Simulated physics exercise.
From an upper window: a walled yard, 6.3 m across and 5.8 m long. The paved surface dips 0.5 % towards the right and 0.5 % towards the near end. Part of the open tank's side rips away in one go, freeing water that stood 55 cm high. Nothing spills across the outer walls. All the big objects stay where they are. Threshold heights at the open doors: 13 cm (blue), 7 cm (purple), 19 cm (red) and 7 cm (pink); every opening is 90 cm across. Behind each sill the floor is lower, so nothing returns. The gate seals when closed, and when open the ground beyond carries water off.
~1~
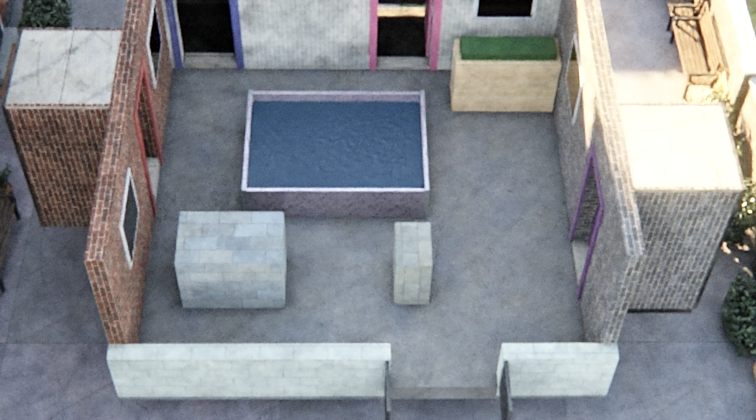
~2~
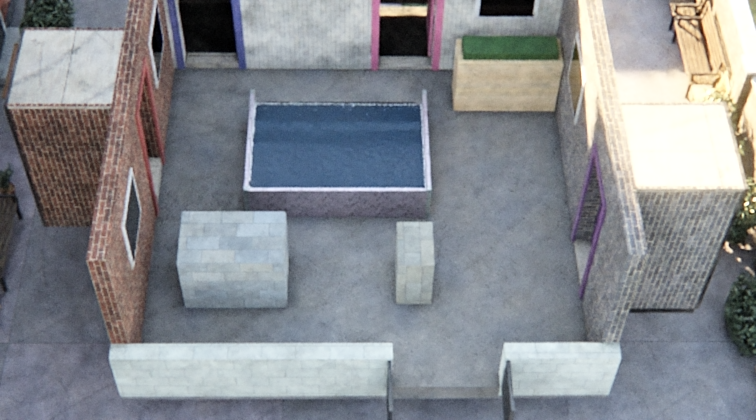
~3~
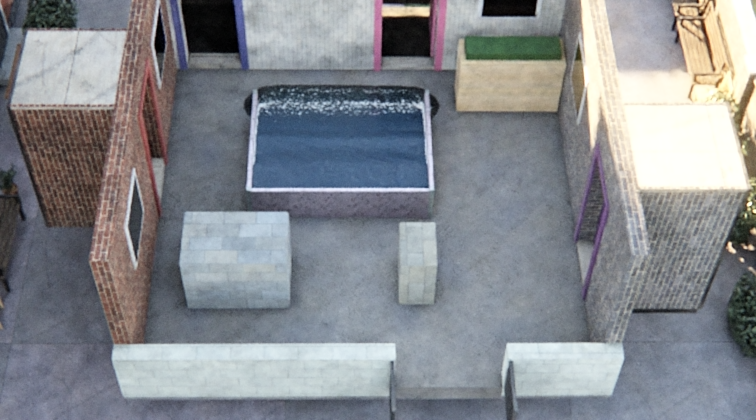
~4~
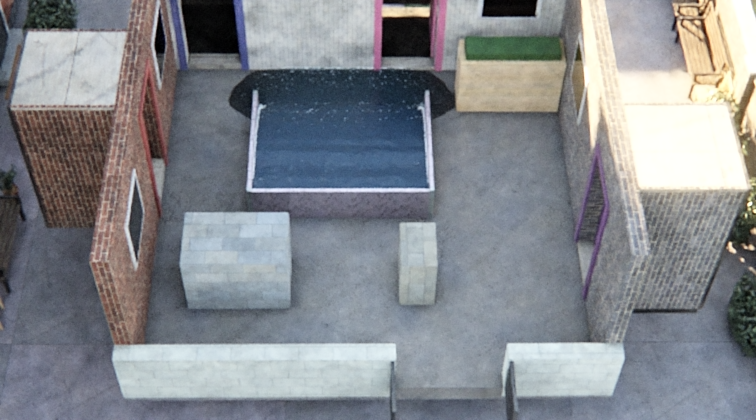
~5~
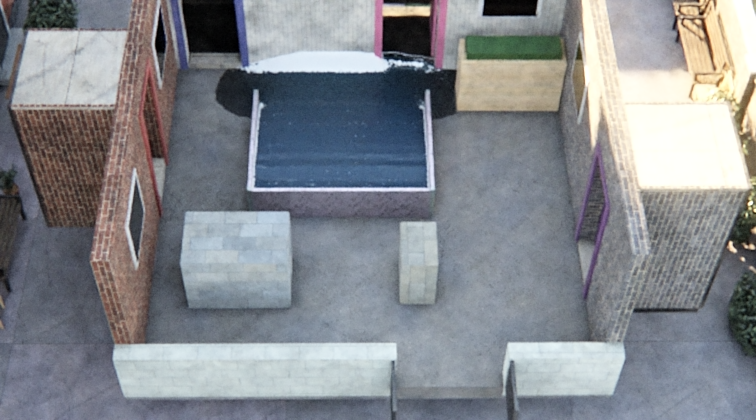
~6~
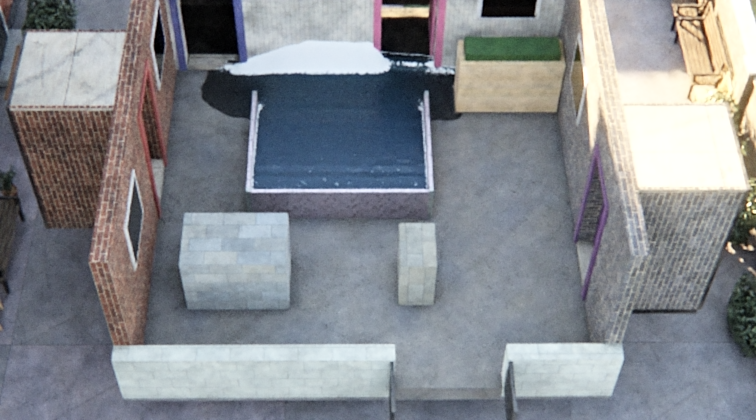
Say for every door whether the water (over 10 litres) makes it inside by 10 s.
Door by door: At the blue door it goes over the limit; at the purple door it keeps below the limit; at the red door it stays under the limit; at the pink door it exceeds the limit.
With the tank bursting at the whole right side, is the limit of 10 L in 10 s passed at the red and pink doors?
Against that limit: Red below, pink over.
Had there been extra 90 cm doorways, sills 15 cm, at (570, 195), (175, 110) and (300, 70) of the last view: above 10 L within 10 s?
In that order: Under, past it, above.
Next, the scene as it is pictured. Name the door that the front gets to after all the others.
The purple one.
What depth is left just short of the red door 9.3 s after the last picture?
About 4.0 cm.
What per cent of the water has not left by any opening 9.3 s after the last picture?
Some 78 per cent remains.
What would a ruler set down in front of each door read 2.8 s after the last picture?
In cm: Blue 20, purple 0, red 8, pink 20.
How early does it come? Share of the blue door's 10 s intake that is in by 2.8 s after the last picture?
About 75 per cent.
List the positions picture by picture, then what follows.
Still water, 55 cm deep, in the open tank at (336, 143), in the first frame.
The front is at a hidden place, 1.4 m from the gap on the open tank's far side; 0.7 m2 of floor is under water; 55 cm left at the back of the open tank, in the second frame.
The front is at (251, 102), 1.5 m from the gap on the open tank's far side; 1.8 m2 of floor is under water; 55 cm left at the back of the open tank, in the third frame.
Water pours out on the open tank's far side and has run 1.8 m, to (242, 89); typically 9 cm deep outside, 55 cm at the open tank's back, in the fourth frame.
The front is at (451, 71), 2.1 m from the gap on the open tank's far side; 4.0 m2 of floor is under water; 52 cm left at the back of the open tank, in the fifth frame.
Water pours out on the open tank's far side and has run 2.4 m, to (213, 71); typically 13 cm deep outside, 46 cm at the open tank's back, in the sixth frame.
Then, 0.7 s after the last picture water covers 20 % of the floor and is deepest (42 cm) near (328, 87); blue door 16 cm at the sill, 0 L in, purple door not reached, red door not reached, pink door 31 cm at the sill, 124 L in.
Then, 1.5 s after the last picture water covers 25 % of the floor and is deepest (50 cm) near (543, 72); blue door 23 cm at the sill, 9 L in, purple door not reached, red door 3 cm at the sill, 0 L in, pink door 27 cm at the sill, 259 L in.
Then, 2.8 s after the last picture water covers 50 % of the floor and is deepest (42 cm) near (544, 80); blue door 20 cm at the sill, 50 L in, purple door not reached, red door 8 cm at the sill, 0 L in, pink door 20 cm at the sill, 371 L in.
Then, 5.3 s after the last picture water covers 75 % of the floor and is deepest (18 cm) near (296, 71); blue door 10 cm at the sill, 66 L in, purple door 5 cm at the sill, 0 L in, red door 4 cm at the sill, 0 L in, pink door 8 cm at the sill, 472 L in.
Then, 9.3 s after the last picture water covers 95 % of the floor and is deepest (14 cm) near (448, 95); blue door 9 cm at the sill, 68 L in, purple door 7 cm at the sill, 1 L in, red door 4 cm at the sill, 0 L in, pink door 12 cm at the sill, 497 L in.
